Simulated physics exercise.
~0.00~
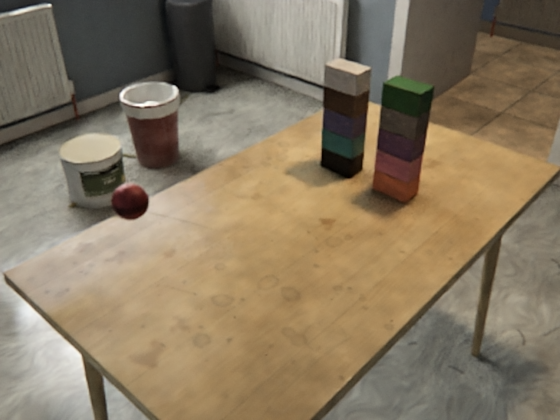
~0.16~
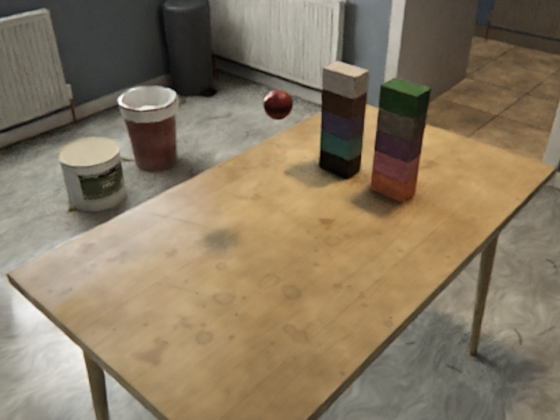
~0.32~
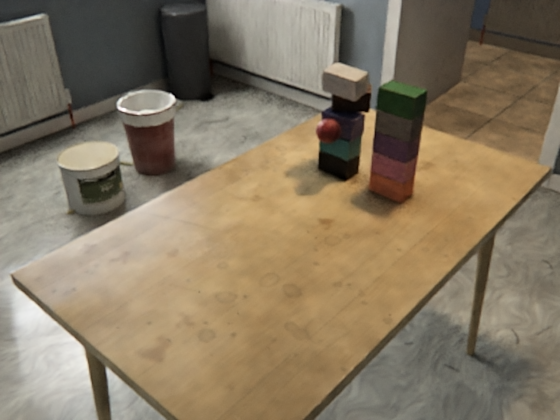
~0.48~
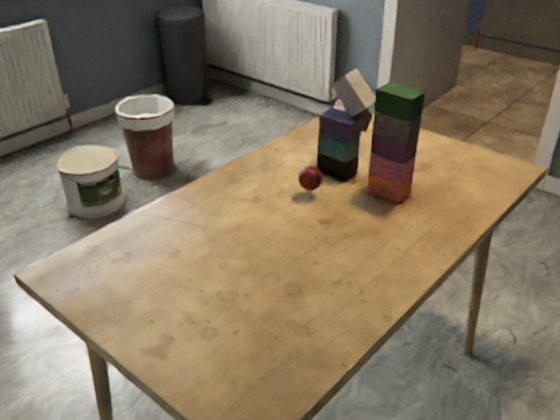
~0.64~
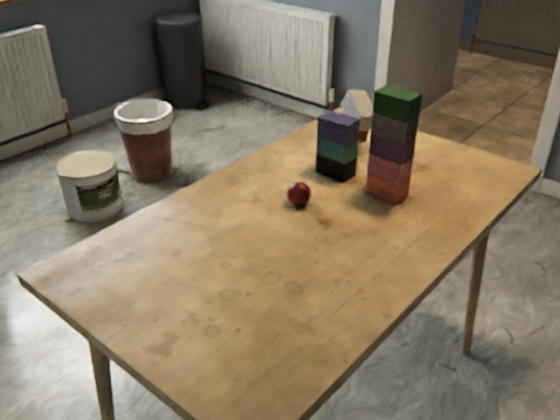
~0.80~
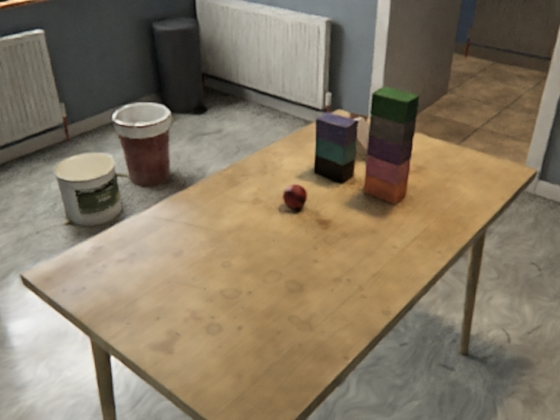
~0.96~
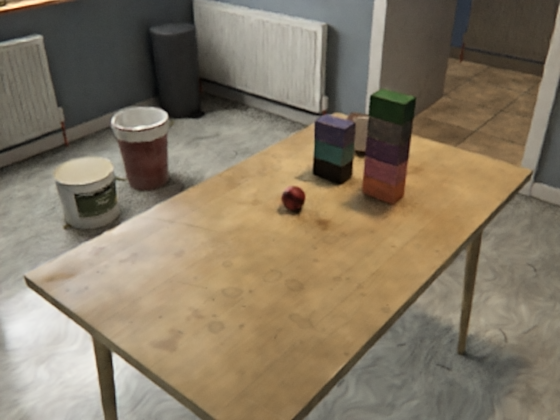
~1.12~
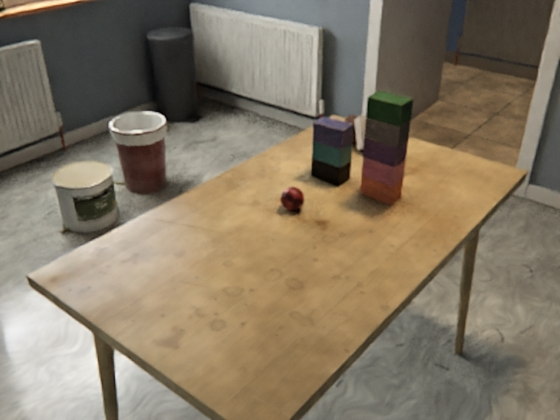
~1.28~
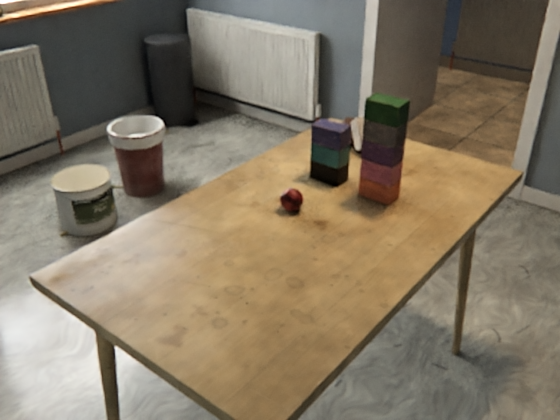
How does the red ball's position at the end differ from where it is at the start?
At the start the red ball is in the air toward the left, near the tubs. At the end it rests on the tabletop farther right, just in front of the shortened left stack.
